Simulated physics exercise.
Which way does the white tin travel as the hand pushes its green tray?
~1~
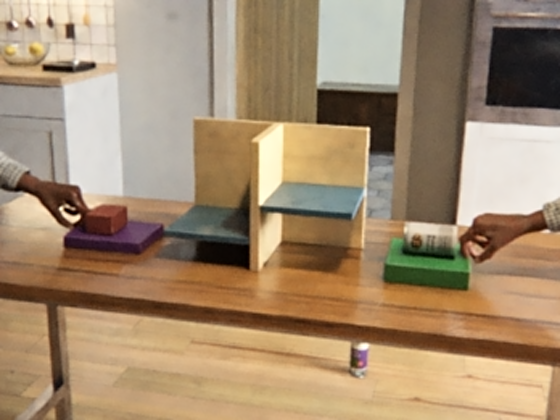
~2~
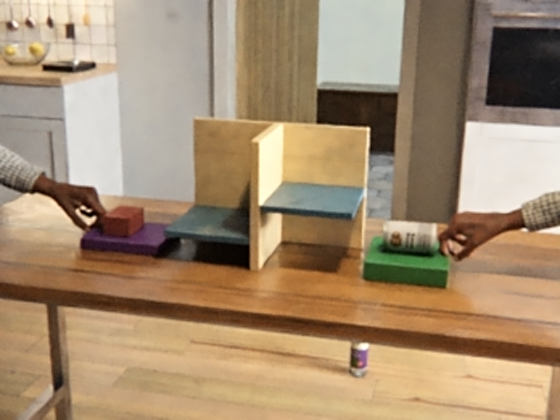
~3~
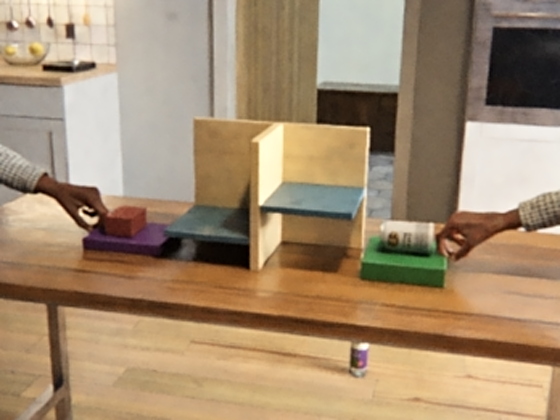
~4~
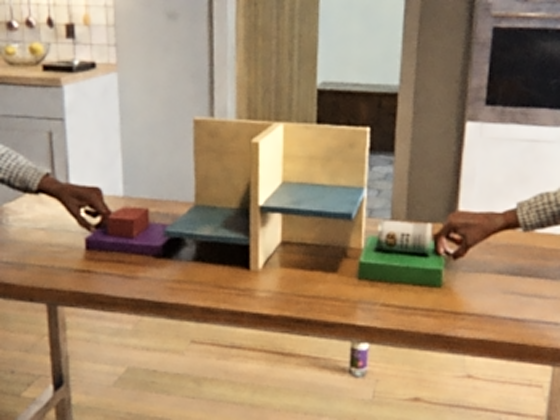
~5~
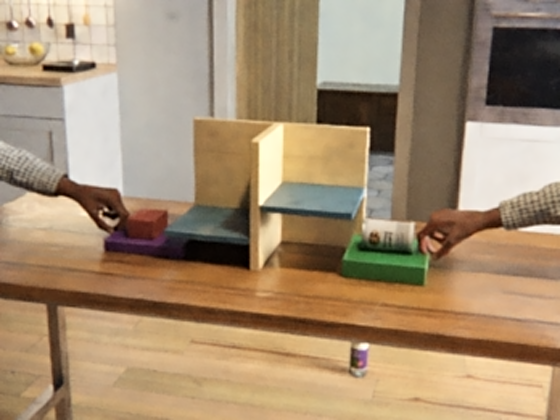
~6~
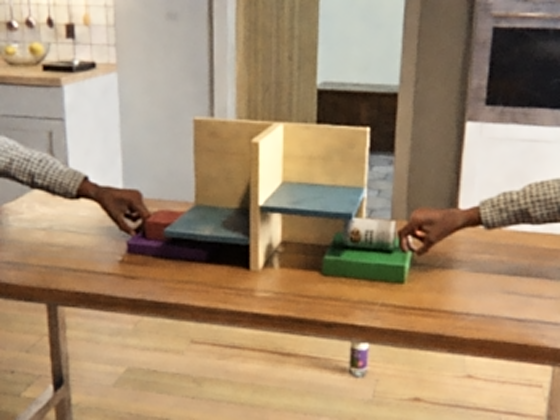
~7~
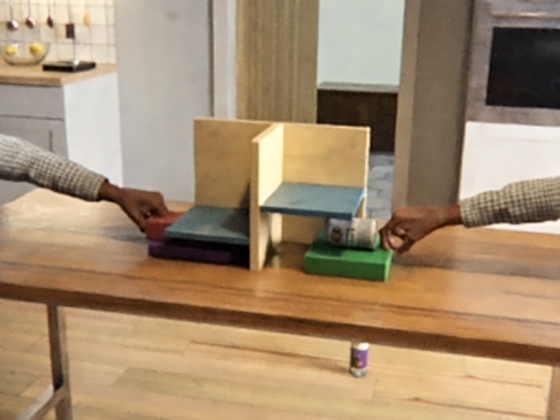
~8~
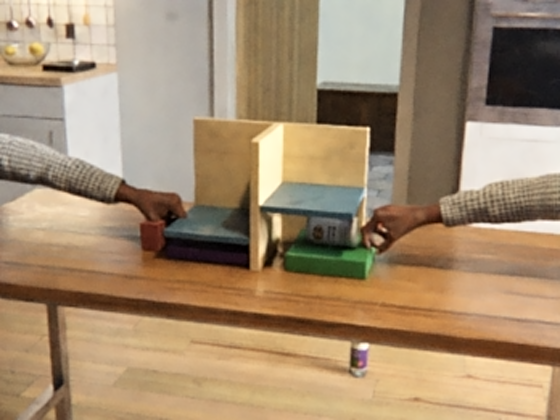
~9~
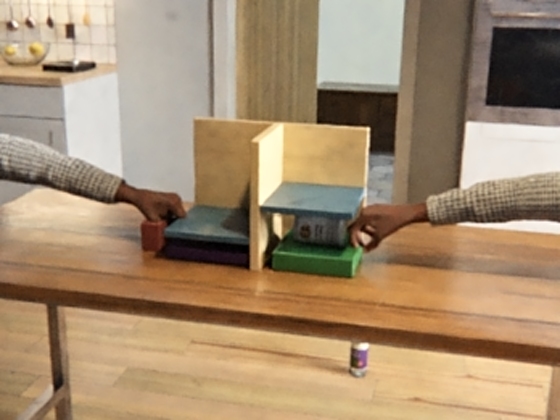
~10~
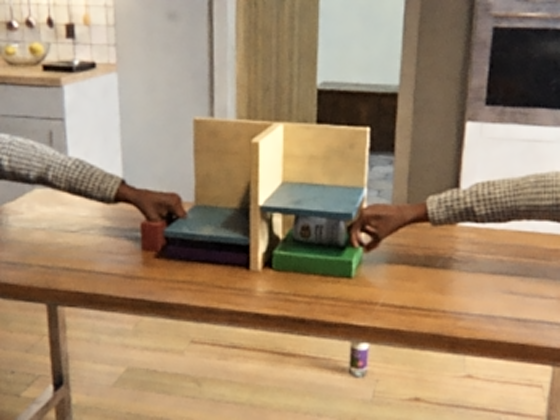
The white tin travels to the left, riding on its side on the green tray until it is under the shelf.
